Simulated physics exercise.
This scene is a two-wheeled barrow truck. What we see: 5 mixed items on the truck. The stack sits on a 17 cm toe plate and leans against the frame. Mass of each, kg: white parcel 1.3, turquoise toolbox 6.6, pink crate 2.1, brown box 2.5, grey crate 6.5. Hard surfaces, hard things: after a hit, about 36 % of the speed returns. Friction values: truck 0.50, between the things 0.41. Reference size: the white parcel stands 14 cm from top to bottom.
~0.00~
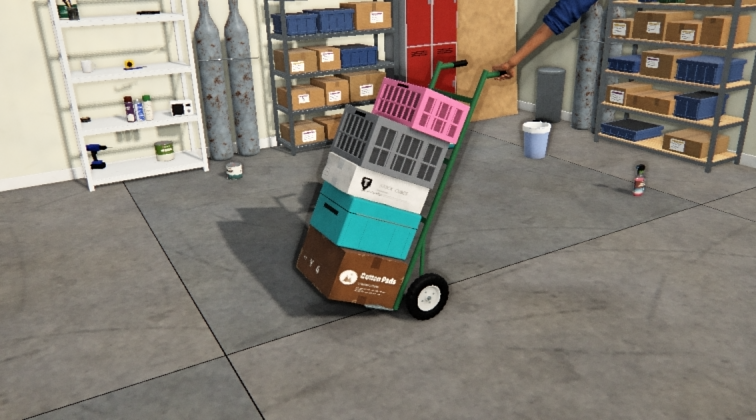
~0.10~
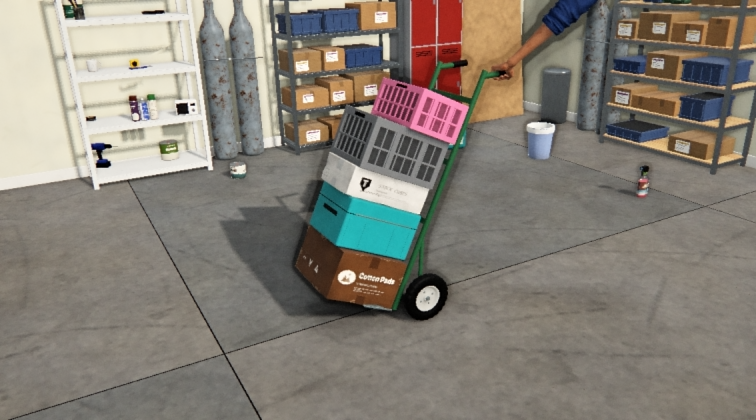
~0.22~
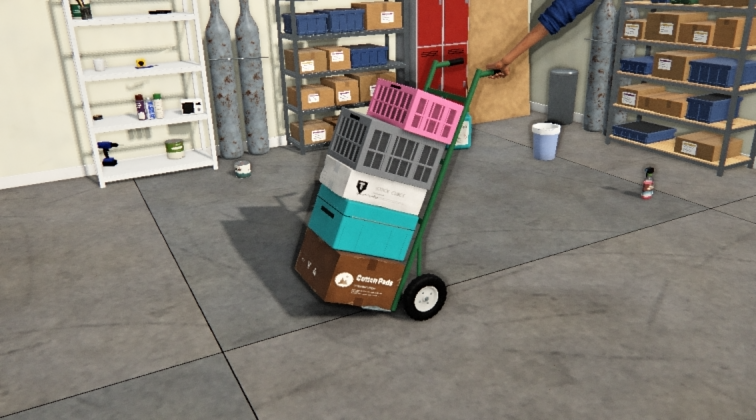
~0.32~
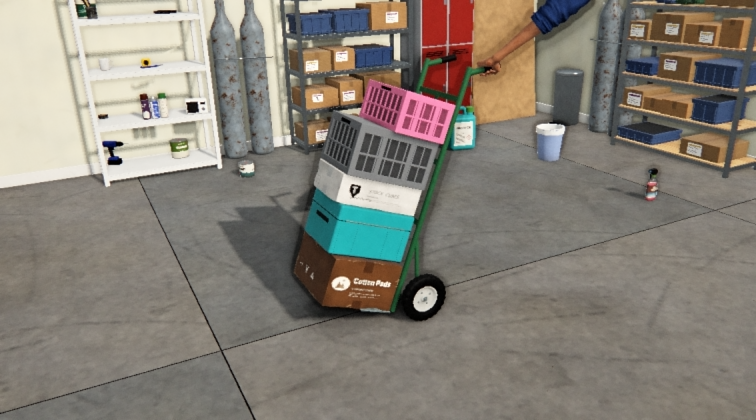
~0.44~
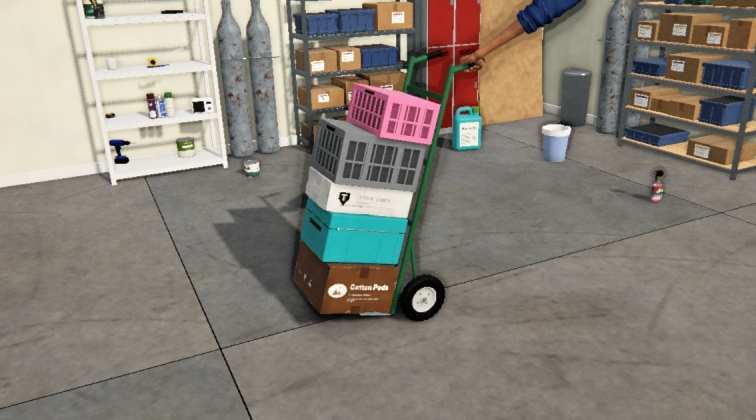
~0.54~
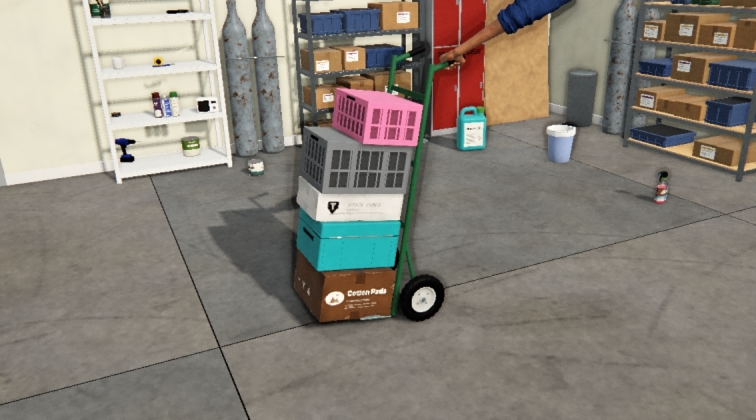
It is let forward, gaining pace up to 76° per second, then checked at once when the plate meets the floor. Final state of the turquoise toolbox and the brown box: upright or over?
Turquoise toolbox: Over, brown box: Over.
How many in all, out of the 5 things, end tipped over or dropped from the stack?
Tally: 5.
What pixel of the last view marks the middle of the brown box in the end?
About (283, 294).
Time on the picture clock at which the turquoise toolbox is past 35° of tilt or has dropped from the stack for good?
Around 1.7 seconds.
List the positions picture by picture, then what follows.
In the first frame, 25° short of upright; turquoise toolbox (365, 220); brown box (351, 266).
In the second frame, 25° short of upright; grey crate (389, 147); white parcel (375, 184).
In the third frame, 23° short of upright; pink crate (413, 111); grey crate (386, 149).
In the fourth frame, 20° short of upright; white parcel (367, 188); pink crate (405, 111).
In the fifth frame, 15° short of upright; grey crate (368, 155); white parcel (358, 192).
In the sixth frame, 10° short of upright; turquoise toolbox (347, 235); brown box (343, 280).
Around 1.04 s, truck upright; turquoise toolbox tipped 15° against what carries it near (320, 247); brown box tipped 15° against what carries it near (335, 286); pink crate tipped 15° against what carries it.
Around 1.74 s, truck upright; pink crate and grey crate now dropped from the stack; turquoise toolbox tipped 40° against what carries it near (285, 255); brown box tipped 40° against what carries it near (319, 281).
Around 2.04 s, truck upright; white parcel and turquoise toolbox now dropped from the stack; brown box tipped 74° against what carries it near (294, 287).
Around 2.44 s, truck upright; brown box on its side near (284, 293).
Finally (3.2 s), dropped from the stack and tipped over, white parcel, turquoise toolbox, pink crate and grey crate; on their side or leaning hard on the truck, brown box. Final places as that camera would see them, turquoise toolbox near (229, 304), brown box near (283, 294).
